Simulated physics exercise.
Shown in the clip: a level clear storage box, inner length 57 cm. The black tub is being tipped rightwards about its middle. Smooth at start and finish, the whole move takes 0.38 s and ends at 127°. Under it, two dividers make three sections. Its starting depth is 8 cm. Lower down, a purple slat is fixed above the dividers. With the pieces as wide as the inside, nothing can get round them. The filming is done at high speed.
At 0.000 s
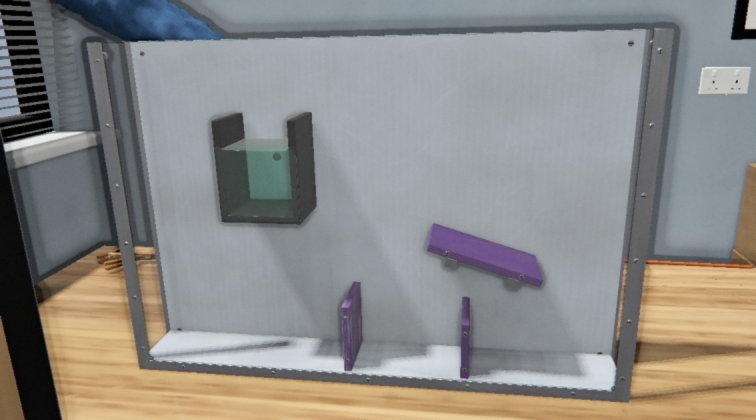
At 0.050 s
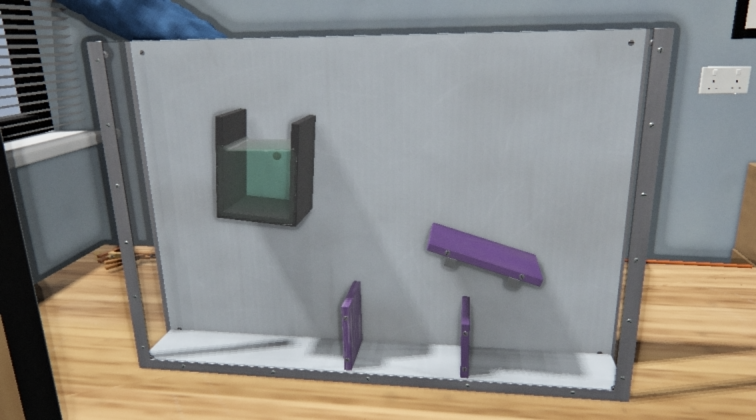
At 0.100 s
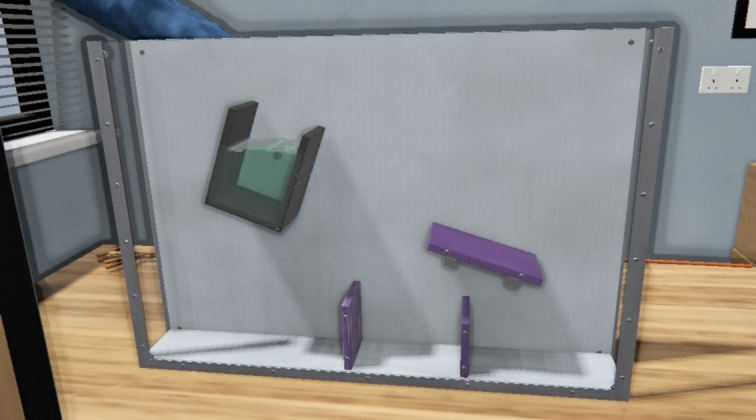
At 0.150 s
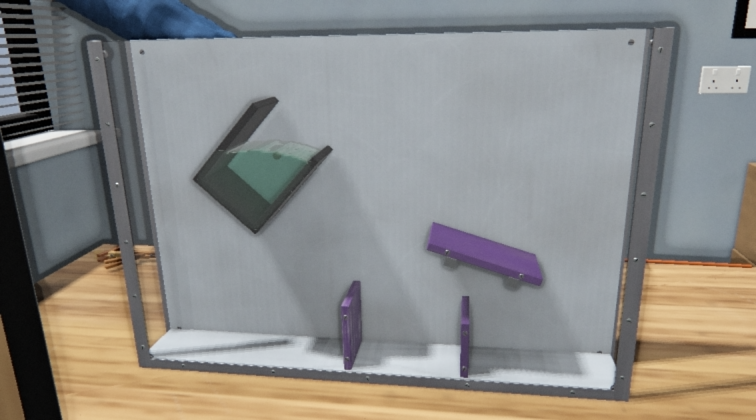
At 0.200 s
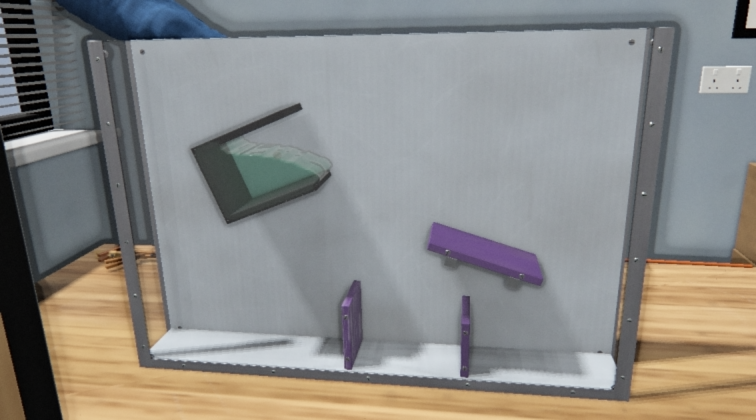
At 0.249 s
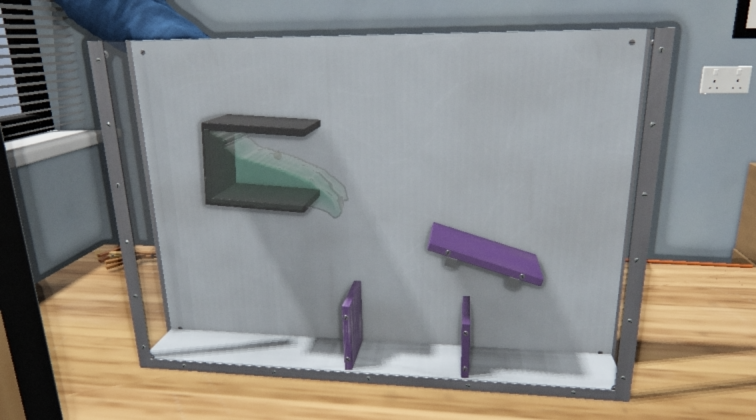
A black tub holding clear greenish liquid turns rightwards from upright until it lies on its side, and the liquid slides towards the opening and begins pouring over the lower lip, above a clear box with two purple dividers.
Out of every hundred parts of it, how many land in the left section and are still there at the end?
Roughly 60 out of 100.
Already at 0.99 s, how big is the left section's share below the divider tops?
About 60 percent.
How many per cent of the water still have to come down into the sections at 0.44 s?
I'd put it close to 50 percent.
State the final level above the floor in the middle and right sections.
Respectively 1.5 cm and 0.0 cm.
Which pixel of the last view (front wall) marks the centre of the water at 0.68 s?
Near (289, 336).
Then, 0.44 s in, 52 per cent is down, the largest part in the left section.
Then, 0.68 s in, 87 per cent is down, the largest part in the left section.
Then, 0.99 s in, 99 per cent is down, the largest part in the left section.
Finally, the split from left to right is 60, 39 and 1 per cent.
